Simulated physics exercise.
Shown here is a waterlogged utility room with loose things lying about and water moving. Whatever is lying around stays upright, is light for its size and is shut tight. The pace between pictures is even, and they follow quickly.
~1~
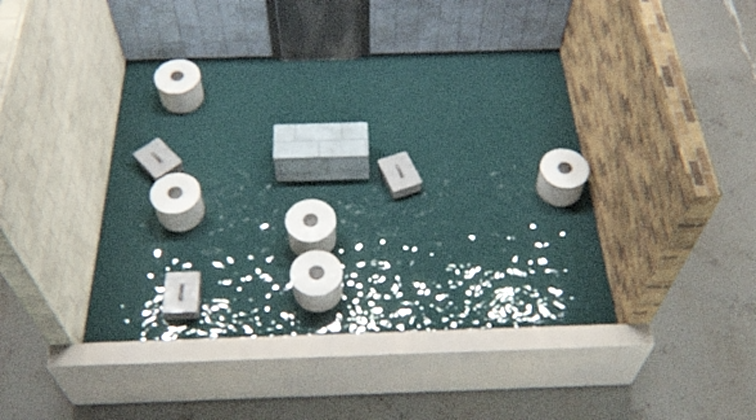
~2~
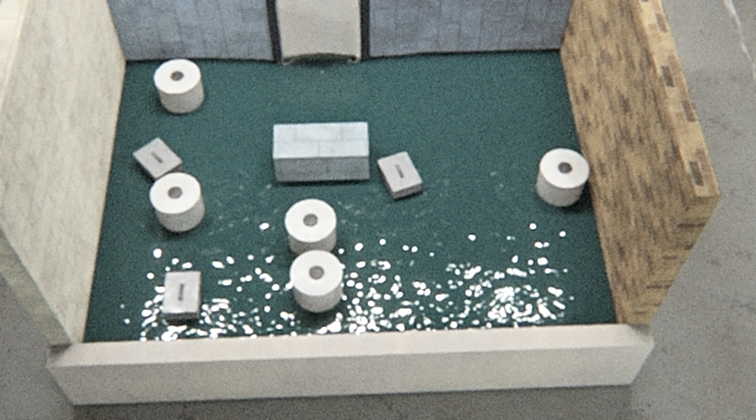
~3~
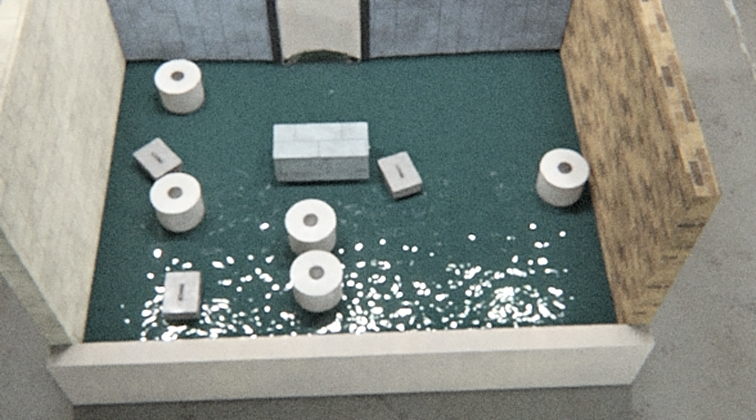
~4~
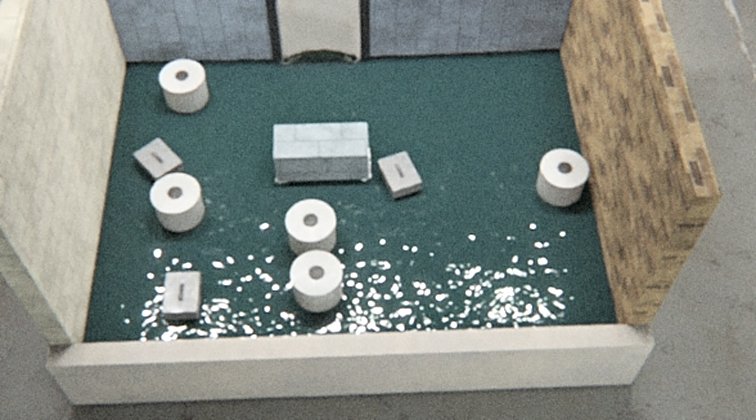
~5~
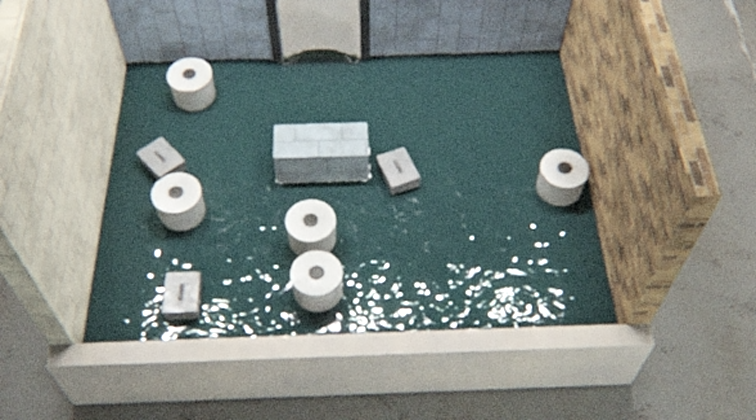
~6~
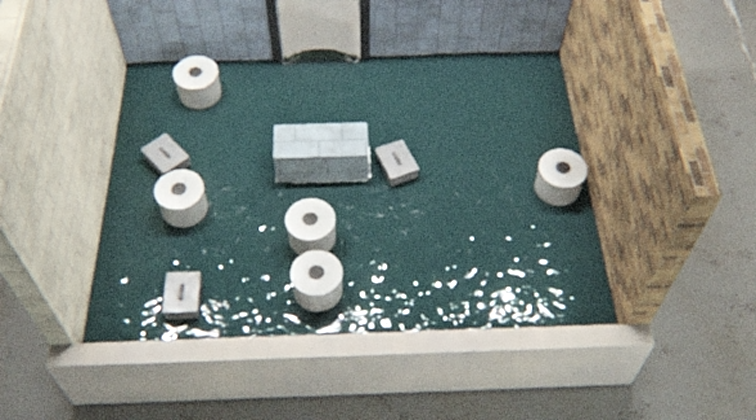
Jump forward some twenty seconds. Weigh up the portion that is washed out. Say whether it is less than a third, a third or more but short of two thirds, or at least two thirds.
It reaches a third, not two.
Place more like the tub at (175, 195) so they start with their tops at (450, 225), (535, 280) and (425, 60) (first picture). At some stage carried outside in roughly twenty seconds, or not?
Going through them one by one: Remained / remained / escaped.
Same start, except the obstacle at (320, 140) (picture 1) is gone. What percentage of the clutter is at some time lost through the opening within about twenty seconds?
Approx. 40 % of the lot.
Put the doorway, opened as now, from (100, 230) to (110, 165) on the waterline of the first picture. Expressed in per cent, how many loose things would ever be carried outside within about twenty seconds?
I'd guess around 80 percent.
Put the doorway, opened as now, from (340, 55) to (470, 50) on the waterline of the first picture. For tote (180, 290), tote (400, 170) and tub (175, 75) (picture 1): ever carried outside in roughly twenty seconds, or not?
Answer, item by item: Not lost, lost, lost.
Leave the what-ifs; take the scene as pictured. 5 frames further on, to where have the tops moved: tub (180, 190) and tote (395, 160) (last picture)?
Close to pixel (179, 163) and pixel (382, 119).
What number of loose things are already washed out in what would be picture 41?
That gives 3.
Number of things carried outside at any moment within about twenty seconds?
That gives 4.
A moment on, 0 of 8 are out; 8 afloat.
Next, 2 of 8 are out; 6 afloat.
Later, 3 of 8 are out; 5 afloat.
In the end, 4 of 8 are out; 4 afloat.
